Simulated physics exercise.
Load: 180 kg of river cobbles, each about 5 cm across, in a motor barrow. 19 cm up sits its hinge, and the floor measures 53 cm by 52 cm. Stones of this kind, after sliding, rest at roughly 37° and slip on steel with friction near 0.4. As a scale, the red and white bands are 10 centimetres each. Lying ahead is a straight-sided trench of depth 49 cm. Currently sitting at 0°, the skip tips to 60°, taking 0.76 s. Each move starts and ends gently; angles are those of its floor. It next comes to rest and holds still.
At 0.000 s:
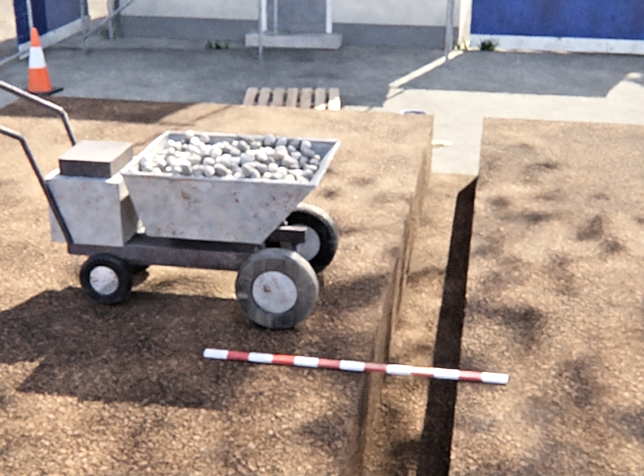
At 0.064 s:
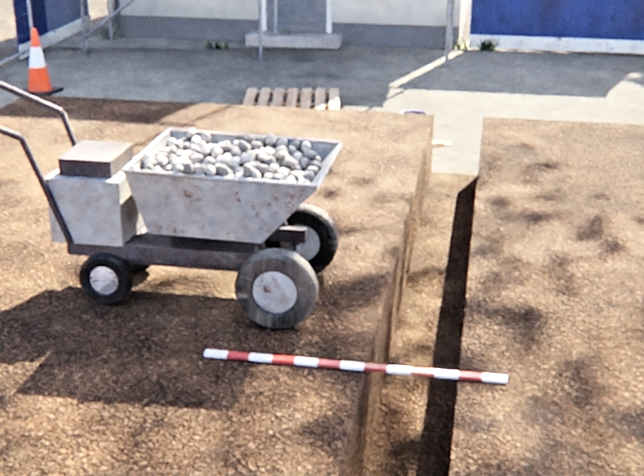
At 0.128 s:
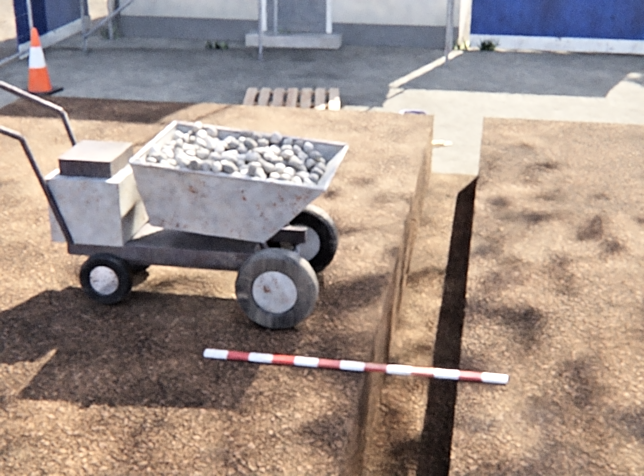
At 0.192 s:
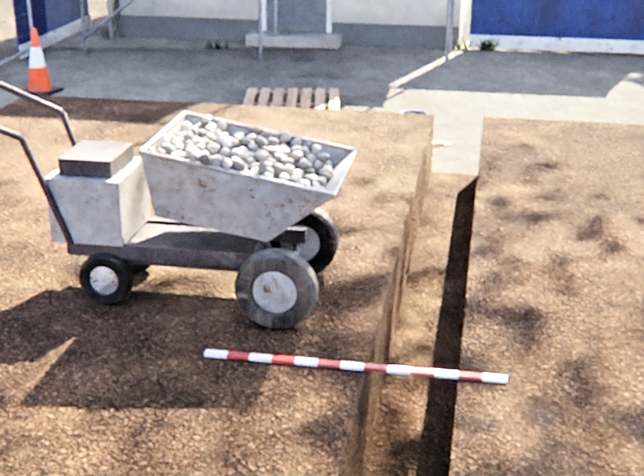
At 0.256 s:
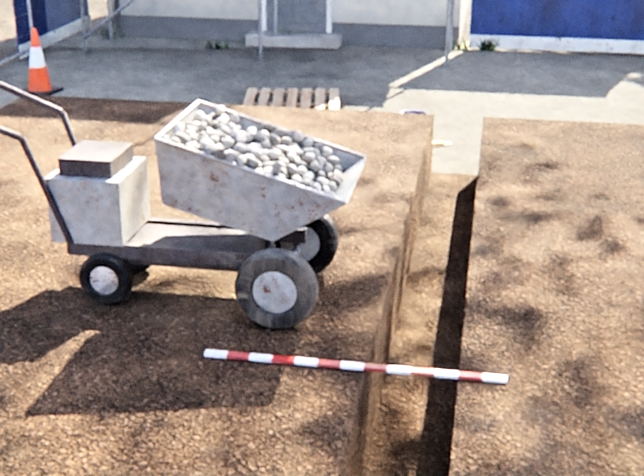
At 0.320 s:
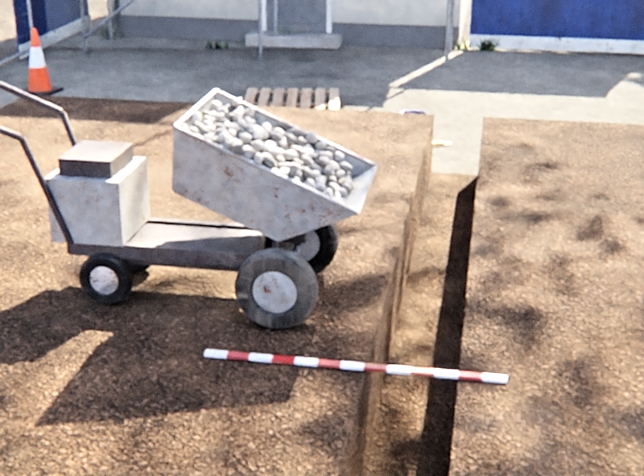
The clip shows a small wheeled motor barrow loaded with rounded grey stones, standing left of a straight trench near a red and white pole, as its skip gradually tilts forward to the right, the rear end rising well above the chassis.
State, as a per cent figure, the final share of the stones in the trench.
The final share is about 62 per cent.
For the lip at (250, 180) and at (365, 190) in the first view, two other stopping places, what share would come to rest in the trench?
70 %, then 25 %.
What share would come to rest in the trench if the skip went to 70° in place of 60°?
Roughly 70 per cent would end in the trench.
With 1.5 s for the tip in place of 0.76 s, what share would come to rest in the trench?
Roughly 75% would finish there.
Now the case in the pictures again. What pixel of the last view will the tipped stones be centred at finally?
Around (438, 380).
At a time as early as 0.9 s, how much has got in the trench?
Approx. 15 % of the load.
After 0.6 s the floor is at 51°; 100 % in the skip; the foremost stones are at (384, 215).
After 0.9 s the floor is at 60°; 83 % in the skip, 16 % in the trench, 1 % past the trench; the foremost stones are at (470, 289).
After 1.2 s the floor is at 60°; 43 % in the skip, 31 % in the trench, 26 % past the trench; the foremost stones are at (596, 324).
After 3.2 s the floor is at 60°; 12 % in the skip, 62 % in the trench, 26 % past the trench; the foremost stones are past the picture's edge.
